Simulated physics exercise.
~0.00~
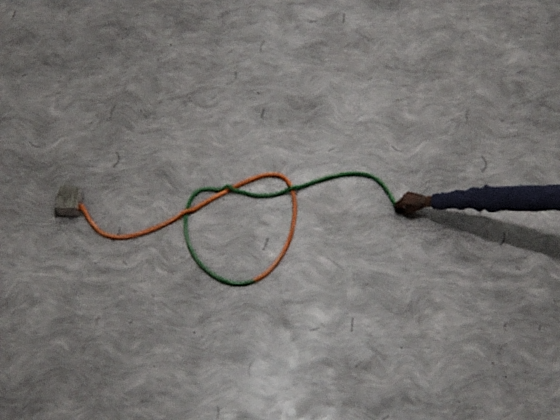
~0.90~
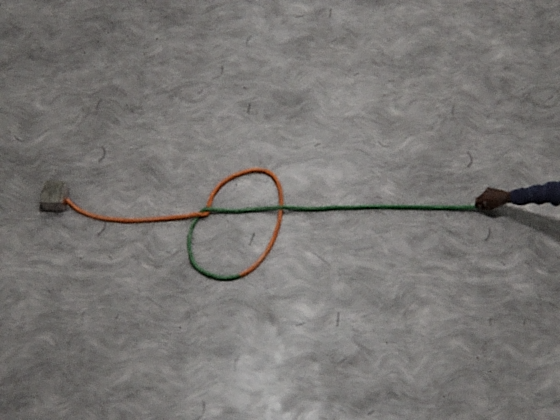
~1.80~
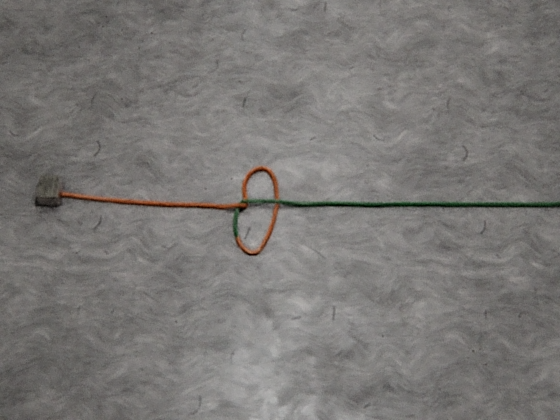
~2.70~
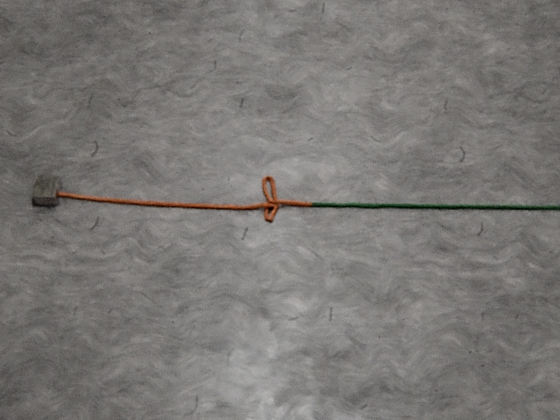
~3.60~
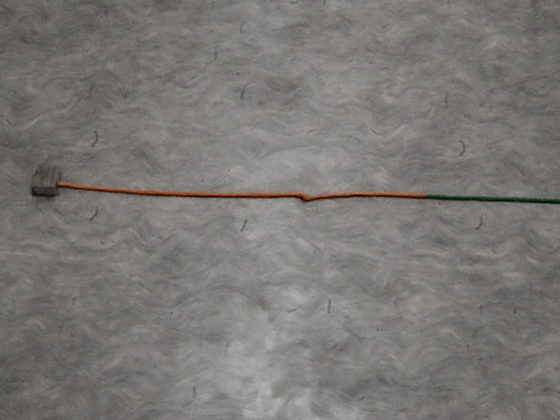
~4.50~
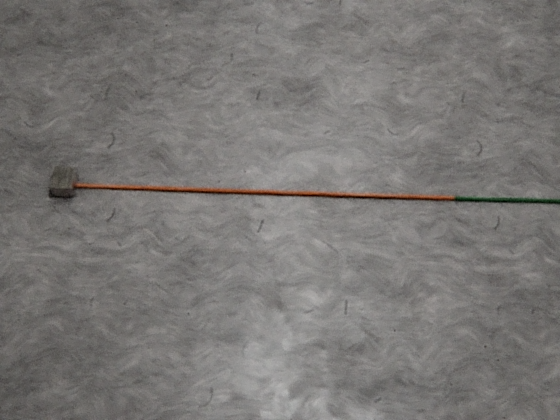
On a grey hallway floor, a hand pulls an orange and green rope rightward, its loops shrinking until it lies straight.
